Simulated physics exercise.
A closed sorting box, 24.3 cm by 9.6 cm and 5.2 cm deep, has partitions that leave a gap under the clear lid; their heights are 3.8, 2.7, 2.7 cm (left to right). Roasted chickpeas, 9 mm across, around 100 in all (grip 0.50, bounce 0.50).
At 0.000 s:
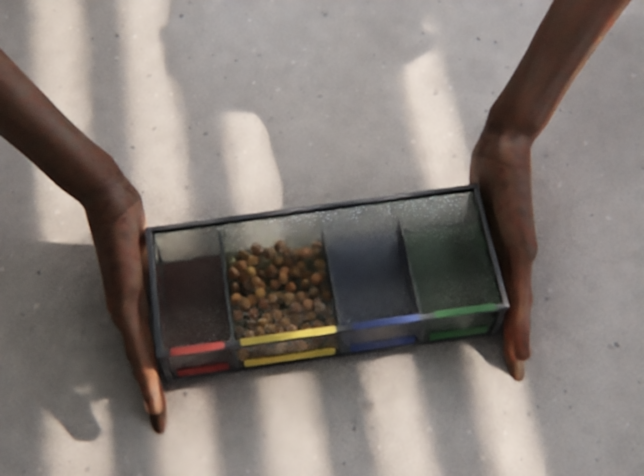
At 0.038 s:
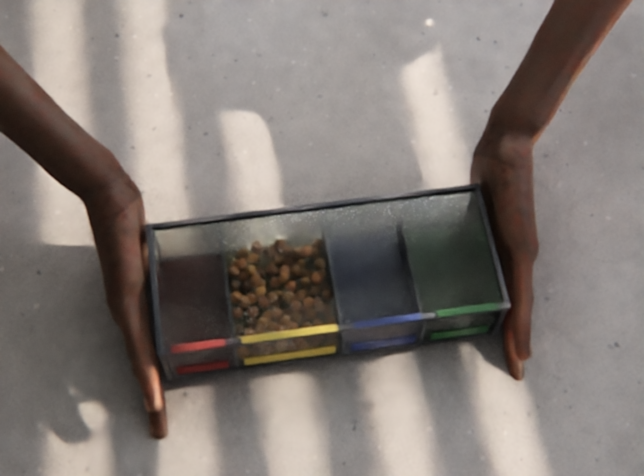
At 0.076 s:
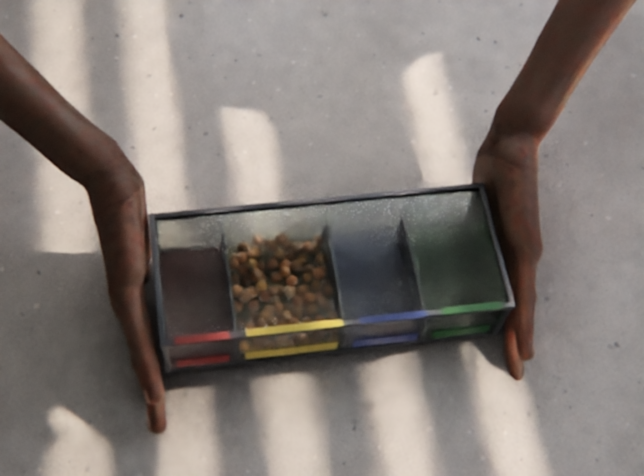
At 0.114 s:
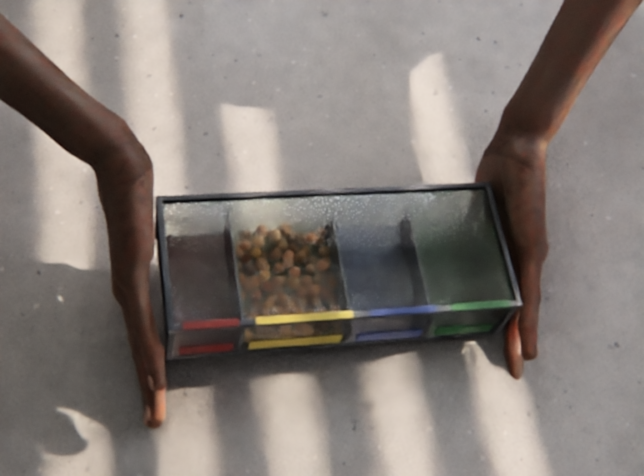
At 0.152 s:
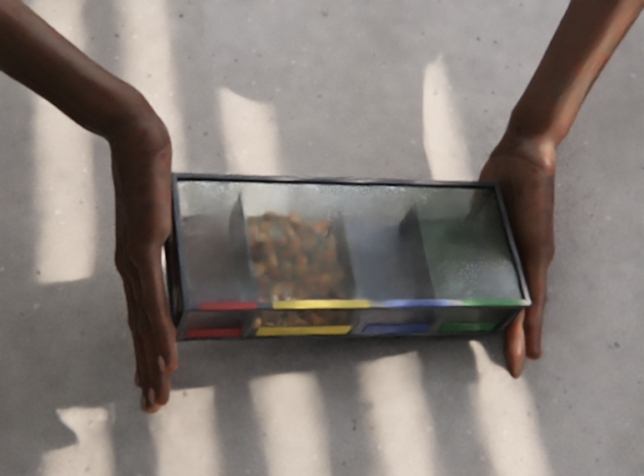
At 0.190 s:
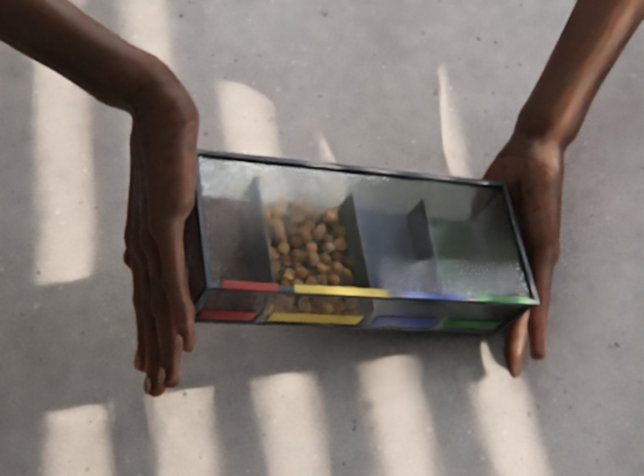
The clip shows two hands holding a clear-lidded box with red, yellow, blue and green sections, the roasted chickpeas sitting in the yellow one, as the hands gradually tilt it, raising its left end while the chickpeas remain there.
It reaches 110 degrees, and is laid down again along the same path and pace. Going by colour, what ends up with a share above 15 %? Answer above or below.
Red compartment: Below; blue compartment: Below; green compartment: Above; yellow compartment: Below.
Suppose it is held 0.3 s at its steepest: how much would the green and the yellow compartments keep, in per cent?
In that case green 100, yellow 0.
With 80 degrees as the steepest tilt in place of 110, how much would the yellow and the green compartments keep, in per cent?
Yellow 35; green 35.
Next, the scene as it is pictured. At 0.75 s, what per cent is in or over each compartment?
Red 0; blue 35; green 10; yellow 55.
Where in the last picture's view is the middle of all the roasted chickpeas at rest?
At about (457, 274).
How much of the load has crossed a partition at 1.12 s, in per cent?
About 100 per cent.
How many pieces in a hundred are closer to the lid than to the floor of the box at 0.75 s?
Roughly 90 per cent.
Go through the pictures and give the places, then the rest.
In the first frame, box tilt 0 degrees, front corners at (162, 353) and (502, 304); yellow 100 %.
In the second frame, box tilt 1 degrees, front corners at (163, 350) and (504, 304).
In the third frame, box tilt 4 degrees, front corners at (166, 341) and (508, 303), lowest corner right back.
In the fourth frame, box tilt 10 degrees, front corners at (174, 326) and (515, 302), lowest corner right back.
In the fifth frame, box tilt 17 degrees, front corners at (189, 305) and (524, 301), lowest corner right back.
In the sixth frame, box tilt 24 degrees, front corners at (211, 284) and (532, 301), lowest corner right back; yellow 100 %. Its pace works out near 185 degrees a second.
Then, at 0.75 s, tilt 109 degrees; blue 35 %, green 10 %, yellow 55 %.
After 1.12 s, tilt 47 degrees; green 100 %.
Then, at 1.59 s, tilt 0 degrees; green 100 %.
By 2.1 s all is still; red 0 %, blue 0 %, green 100 %, yellow 0 %.
